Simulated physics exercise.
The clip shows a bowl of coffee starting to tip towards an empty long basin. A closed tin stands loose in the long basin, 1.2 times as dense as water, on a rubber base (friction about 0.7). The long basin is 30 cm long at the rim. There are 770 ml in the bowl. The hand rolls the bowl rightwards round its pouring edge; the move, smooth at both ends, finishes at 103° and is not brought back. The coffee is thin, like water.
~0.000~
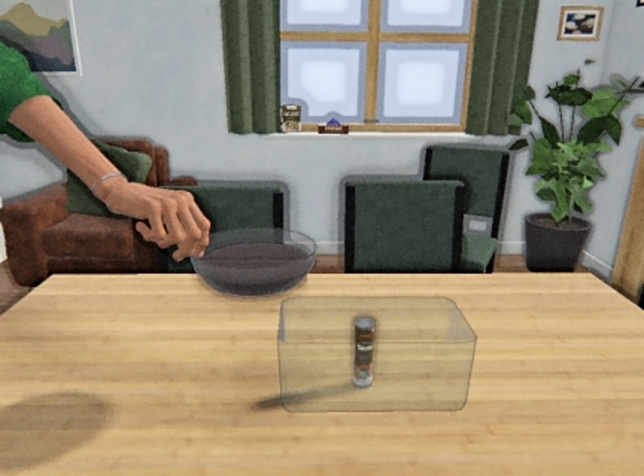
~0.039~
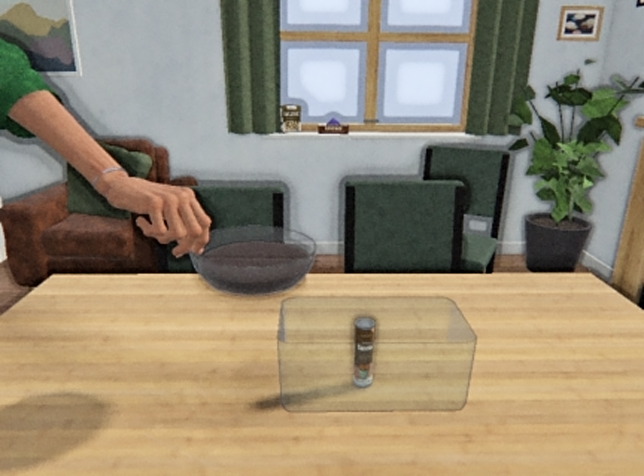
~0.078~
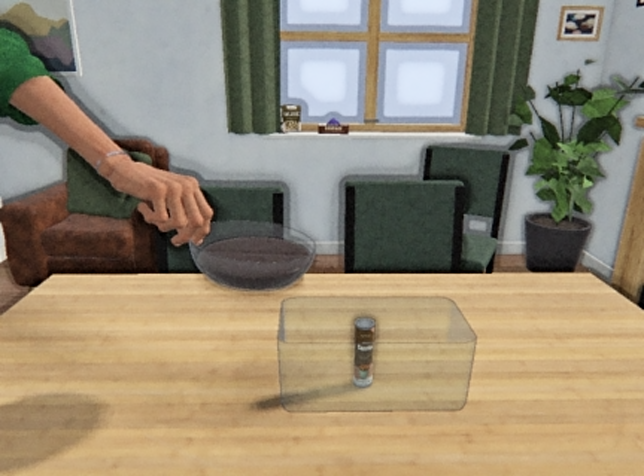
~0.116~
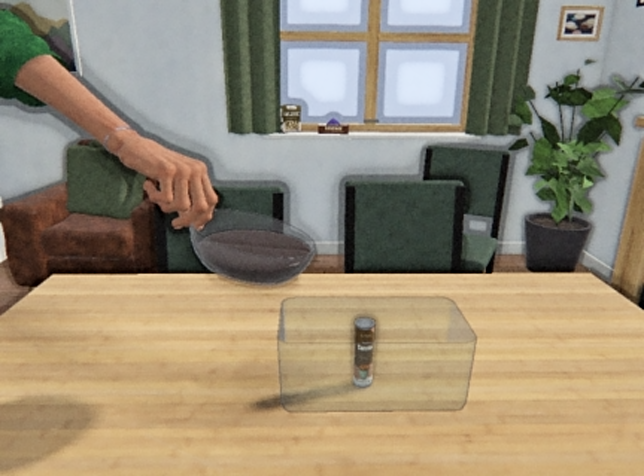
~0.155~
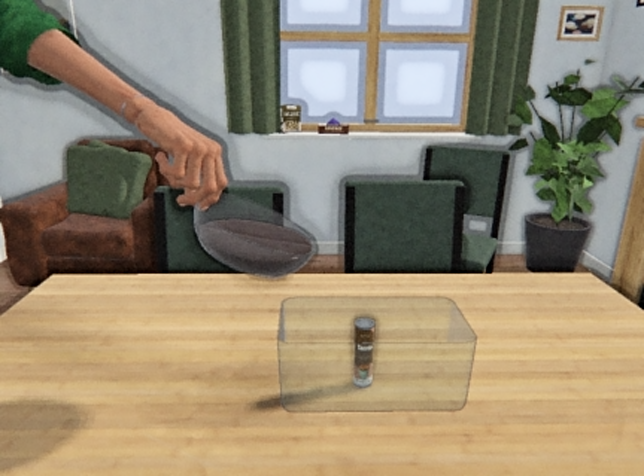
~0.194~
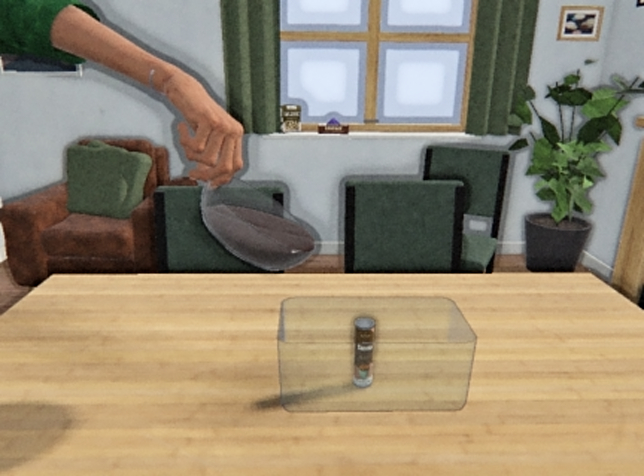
A hand tilts a glass bowl of dark liquid rightwards above a clear basin holding a small tin.
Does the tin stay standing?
It keeps standing.
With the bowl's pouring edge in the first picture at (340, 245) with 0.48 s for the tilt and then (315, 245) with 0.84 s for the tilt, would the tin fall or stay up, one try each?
First it remains upright; then it remains upright.
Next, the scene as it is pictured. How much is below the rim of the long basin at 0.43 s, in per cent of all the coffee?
About 5 per cent.
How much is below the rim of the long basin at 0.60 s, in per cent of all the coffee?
About 94 per cent.
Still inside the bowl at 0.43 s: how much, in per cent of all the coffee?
About 18 per cent.
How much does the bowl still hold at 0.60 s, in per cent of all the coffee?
Near 0 in a hundred.
Then, 0.43 s in, the tilt is 100° and 18 per cent is still to pour; the tin stands where it began.
Then, 0.60 s in, the tilt is 103° and 0 per cent is still to pour; the tin stands where it began.
Then, 0.78 s in, the tilt is 103° and 0 per cent is still to pour; the tin stands where it began.
Then, 0.98 s in, the tilt is 103° and 2 per cent is still to pour; the tin stands where it began.
Finally, the tin stands where it began.
